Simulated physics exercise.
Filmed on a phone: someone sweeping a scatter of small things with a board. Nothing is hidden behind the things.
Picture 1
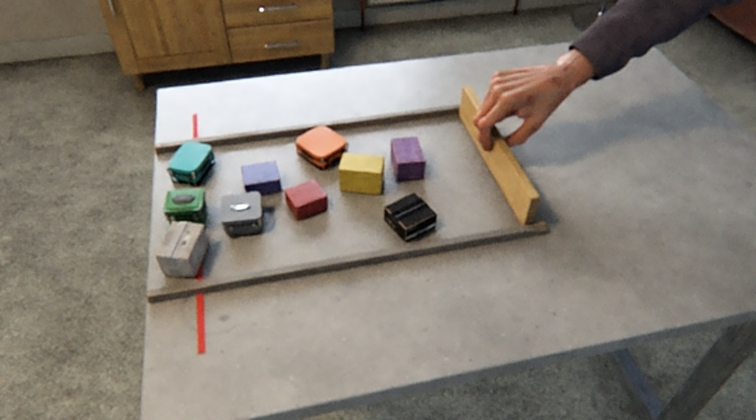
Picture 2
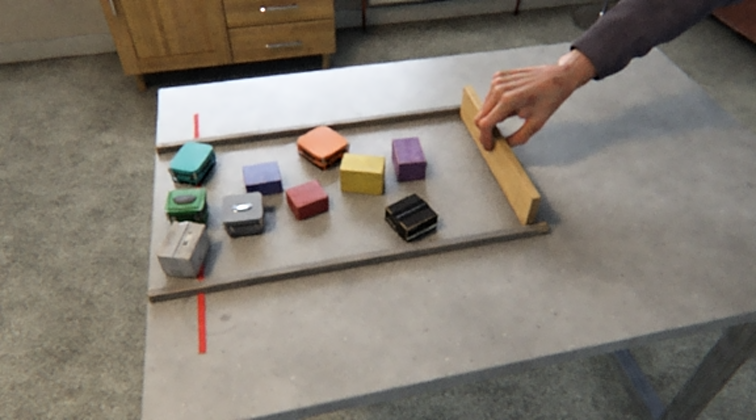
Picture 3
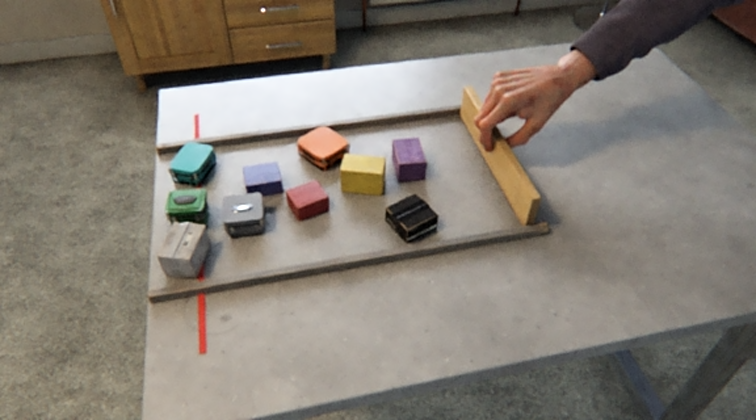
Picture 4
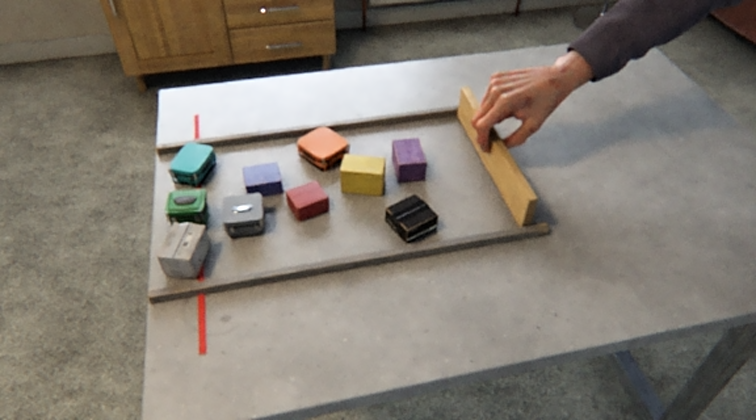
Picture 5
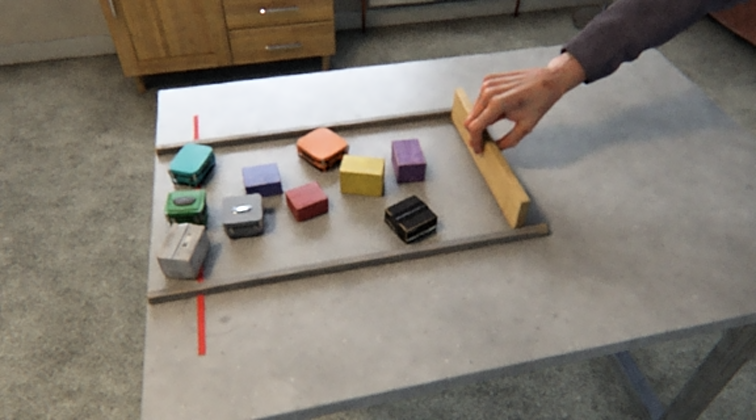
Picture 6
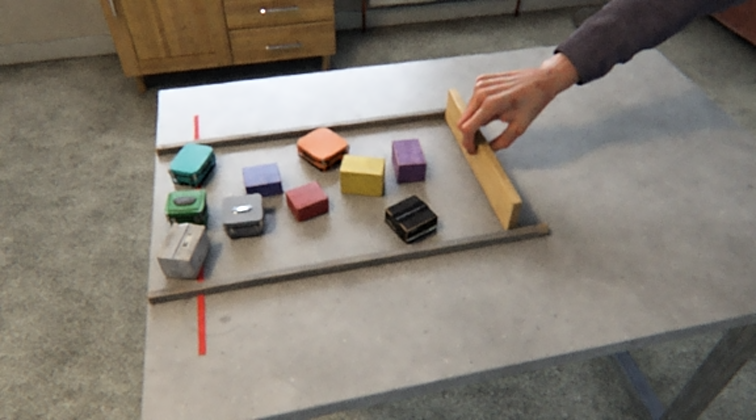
At the start, a hand holds a wooden board upright at the right of a scatter of small colourful blocks and cases on a grey table, between two rails. The board stays almost still at first, then the hand slides it slightly left, while the scattered things stay in place.
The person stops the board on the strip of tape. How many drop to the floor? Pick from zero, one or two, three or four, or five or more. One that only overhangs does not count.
The number that fall off is five or more.
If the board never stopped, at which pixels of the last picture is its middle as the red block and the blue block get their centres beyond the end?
Near (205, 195) and (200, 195).
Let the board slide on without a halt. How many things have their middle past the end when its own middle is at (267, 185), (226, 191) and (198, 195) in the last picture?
The counts: 1, 2 and 6.
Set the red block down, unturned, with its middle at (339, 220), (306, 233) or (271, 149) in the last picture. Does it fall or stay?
In that order, it comes down; comes down; goes over.
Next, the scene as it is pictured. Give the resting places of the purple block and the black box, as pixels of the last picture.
Near (181, 193) and (178, 255).
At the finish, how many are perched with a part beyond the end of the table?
1 of them.
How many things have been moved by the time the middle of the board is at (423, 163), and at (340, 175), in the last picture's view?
The counts are 1 and 8.
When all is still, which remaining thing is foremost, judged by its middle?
The yellow block ends nearest.
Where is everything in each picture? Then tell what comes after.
In the first picture, white box (183, 250); green case (187, 209); turquoise case (192, 164); board (494, 150); tape (198, 210).
In the second picture, green case (188, 210); black box (411, 217).
In the third picture, turquoise case (194, 165); purple block (409, 159).
In the fourth picture, white box (185, 250); red block (308, 200).
In the fifth picture, green case (188, 211); grey case (243, 217).
In the sixth picture, white box (184, 251); green case (188, 211); turquoise case (193, 166); board (479, 155); tape (199, 211).
Soon after, none off yet; white box at rest near (184, 251); green case at rest near (188, 211); turquoise case at rest near (193, 166).
Then, none off yet; white box moved a little near (162, 261); green case moved a little near (166, 215); turquoise case at rest near (193, 166).
Further on, one off so far; white box falling near (150, 412); green case moved about its own width near (160, 215); turquoise case moved a little near (174, 167).
At rest, the number that fall off is five or more; fallen, red block, blue block, grey case, turquoise case, green case and white box.
